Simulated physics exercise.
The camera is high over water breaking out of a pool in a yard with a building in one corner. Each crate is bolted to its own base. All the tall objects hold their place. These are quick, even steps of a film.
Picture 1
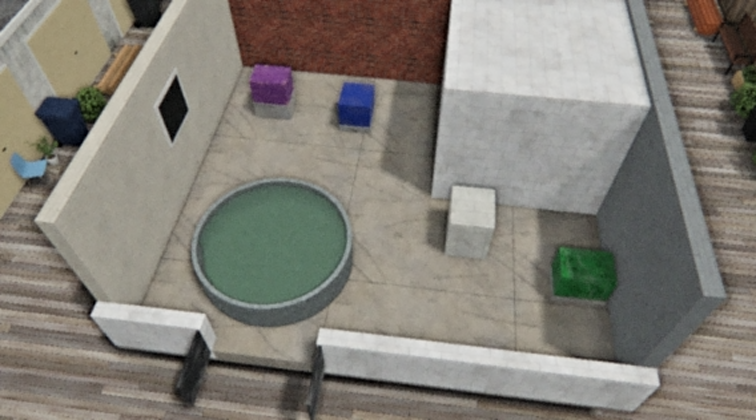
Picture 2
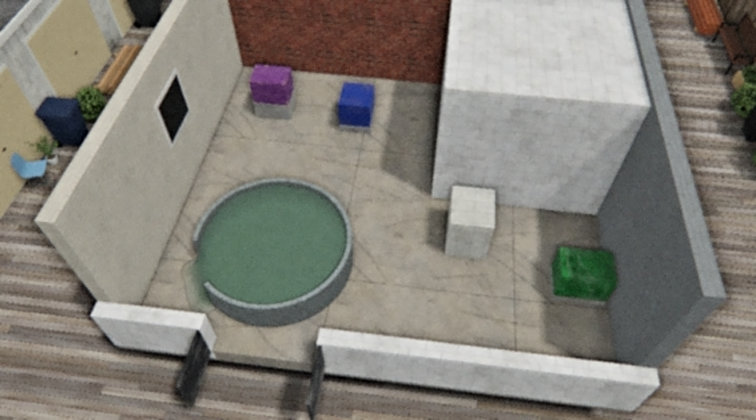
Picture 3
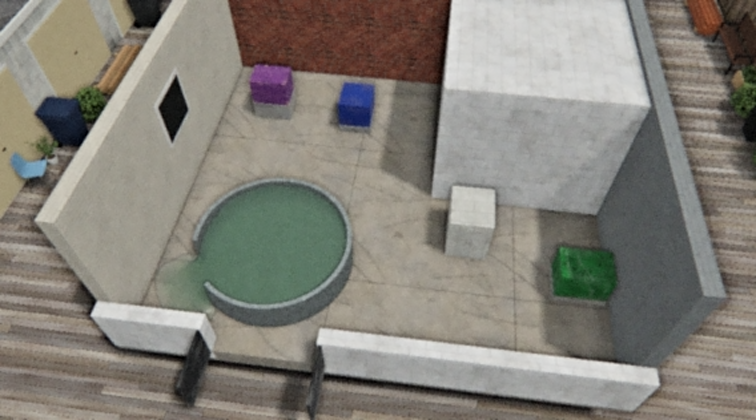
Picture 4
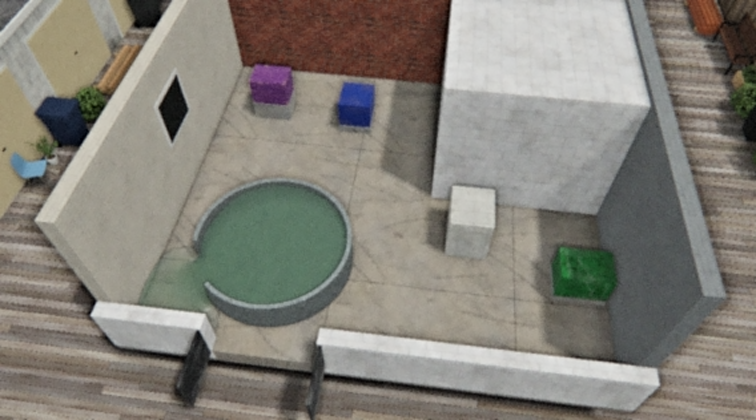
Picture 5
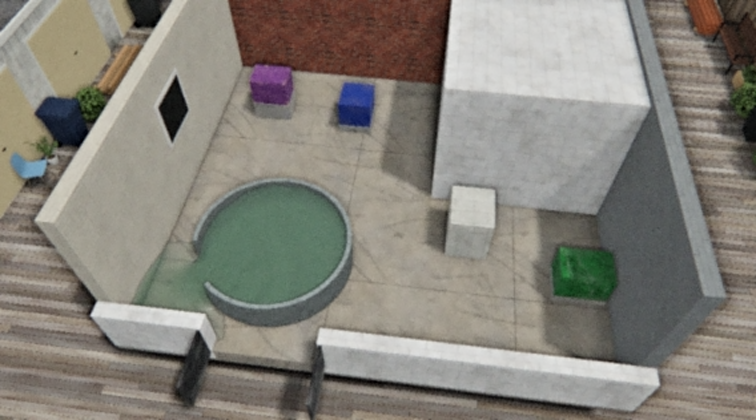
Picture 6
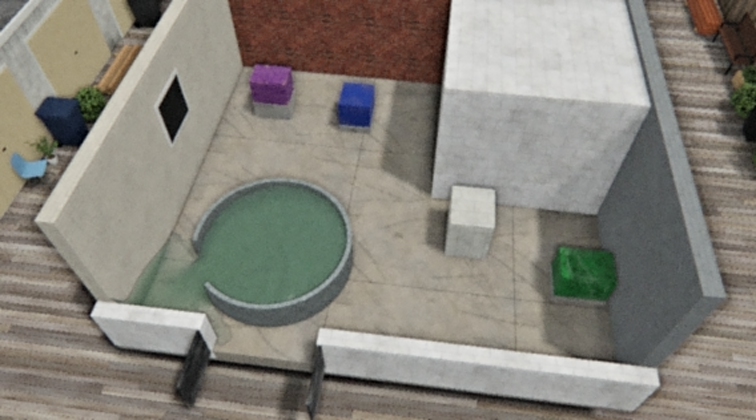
Green water pours from a gap in the round pool and spreads across the lower-left corner.
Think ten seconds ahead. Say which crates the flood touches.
In the end: The blue crate escapes dry; the purple crate escapes dry; the green crate escapes dry.
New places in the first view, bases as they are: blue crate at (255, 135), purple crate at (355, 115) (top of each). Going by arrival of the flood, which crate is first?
It is the blue crate.
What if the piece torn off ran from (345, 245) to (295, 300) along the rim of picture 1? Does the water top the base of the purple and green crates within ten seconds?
My reading: Purple crate escapes it; green crate is topped.
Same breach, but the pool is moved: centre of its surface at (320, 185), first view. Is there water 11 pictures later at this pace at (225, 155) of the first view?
At that place: Covered.
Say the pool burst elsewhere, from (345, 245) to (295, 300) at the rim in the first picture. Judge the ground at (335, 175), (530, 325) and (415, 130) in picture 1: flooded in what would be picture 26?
In turn: Not flooded, awash, clear.
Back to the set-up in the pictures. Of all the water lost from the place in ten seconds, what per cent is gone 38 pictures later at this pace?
Some 70 per cent.
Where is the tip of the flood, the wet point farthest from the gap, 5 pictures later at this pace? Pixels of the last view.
Close to (185, 202).
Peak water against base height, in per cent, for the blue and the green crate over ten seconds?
Near 80 and 20 in a hundred.
A moment on, water covers 10 % of the floor; the blue crate not reached, the purple crate not reached, the green crate not reached.
Next, water covers 15 % of the floor; the blue crate not reached, the purple crate not reached, the green crate not reached.
Then, water covers 35 % of the floor; the blue crate water round its plinth, the purple crate water round its plinth, the green crate not reached.
Later, water covers 55 % of the floor; the blue crate water round its plinth, the purple crate water round its plinth, the green crate water round its plinth.
In the end, water covers 80 % of the floor; the blue crate stayed above the water, the purple crate stayed above the water, the green crate stayed above the water.
